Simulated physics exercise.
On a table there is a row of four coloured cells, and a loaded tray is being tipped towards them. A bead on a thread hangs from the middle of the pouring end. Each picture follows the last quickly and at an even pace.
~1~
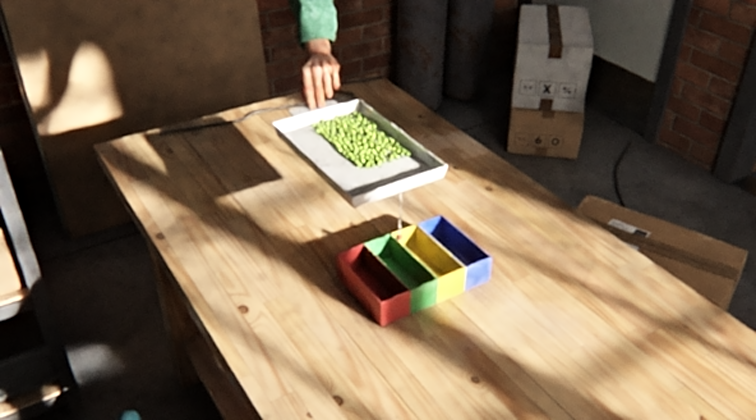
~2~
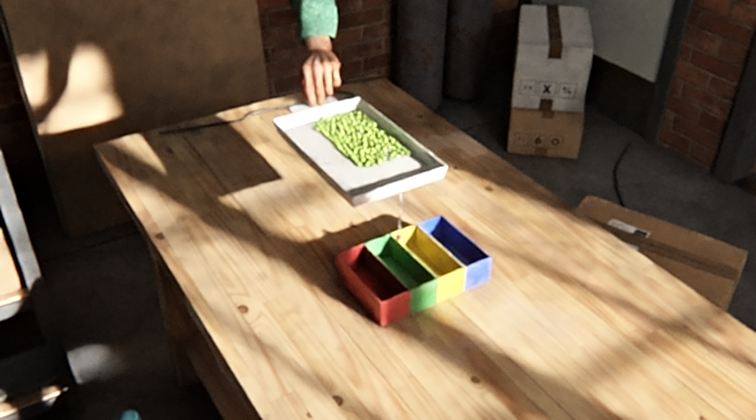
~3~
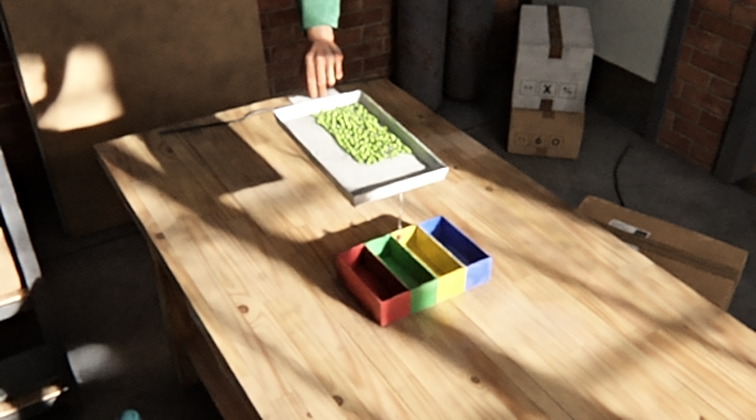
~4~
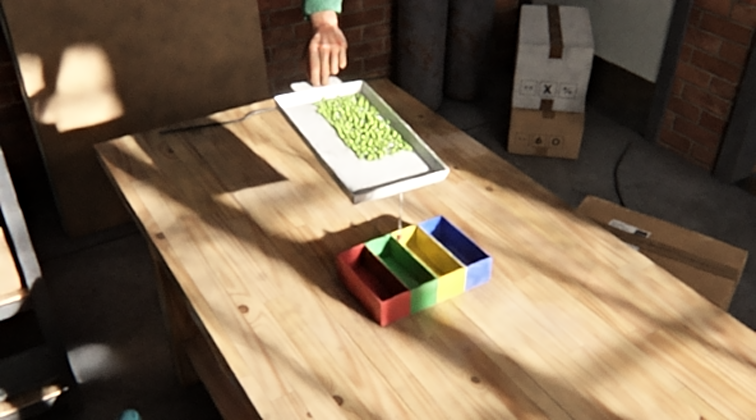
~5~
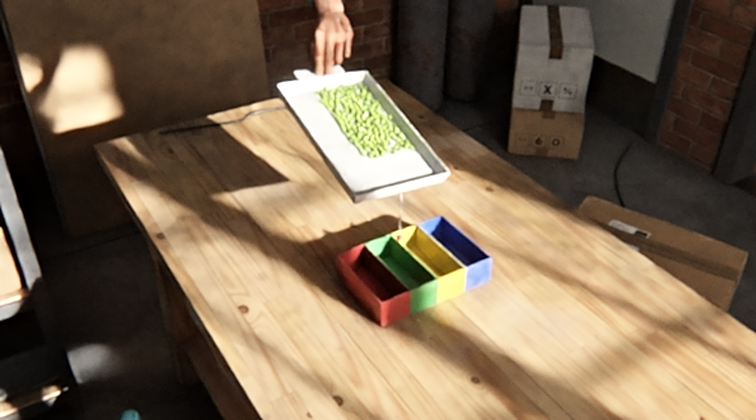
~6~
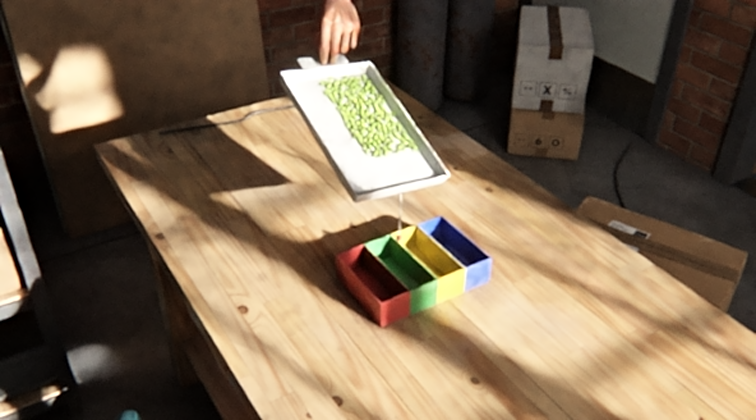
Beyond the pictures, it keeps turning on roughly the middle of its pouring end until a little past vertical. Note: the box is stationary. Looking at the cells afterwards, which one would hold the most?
The blue cell would hold the most.
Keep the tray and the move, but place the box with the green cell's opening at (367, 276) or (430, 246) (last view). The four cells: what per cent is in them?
Close to 10 per cent, followed by close to 100 per cent.
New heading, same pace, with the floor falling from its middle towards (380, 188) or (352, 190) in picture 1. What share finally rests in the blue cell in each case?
In turn, 0 percent and then 0 percent.
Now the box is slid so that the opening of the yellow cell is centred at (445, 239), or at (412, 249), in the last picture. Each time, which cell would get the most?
Yellow; that blue cell.
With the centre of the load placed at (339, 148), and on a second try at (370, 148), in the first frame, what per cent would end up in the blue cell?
That would be 70 per cent, and then 80 per cent.
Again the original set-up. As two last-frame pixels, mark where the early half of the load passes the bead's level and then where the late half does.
I'd place the first part at (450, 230) and the rest at (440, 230).
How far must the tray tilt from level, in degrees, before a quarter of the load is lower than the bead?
At some 75 degrees.
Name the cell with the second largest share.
Second is yellow.
Shortly afterwards, tray tipped steeply; the bulk on the tray; only a few in the blue cell; near a quarter falling or outside the box.
Next, tray tipped past a quarter turn; near a third on the tray; near a third in the blue cell; a little in the yellow cell; only a few in the green cell; a little falling or outside the box.
Some moments later, tray tipped past a quarter turn; near two thirds in the blue cell; near a quarter in the yellow cell; only a few in the green cell; a little falling or outside the box.
In the end, tray tipped past a quarter turn; near two thirds in the blue cell; near a quarter in the yellow cell; only a few in the green cell; none at all in the red cell; a little outside the box.
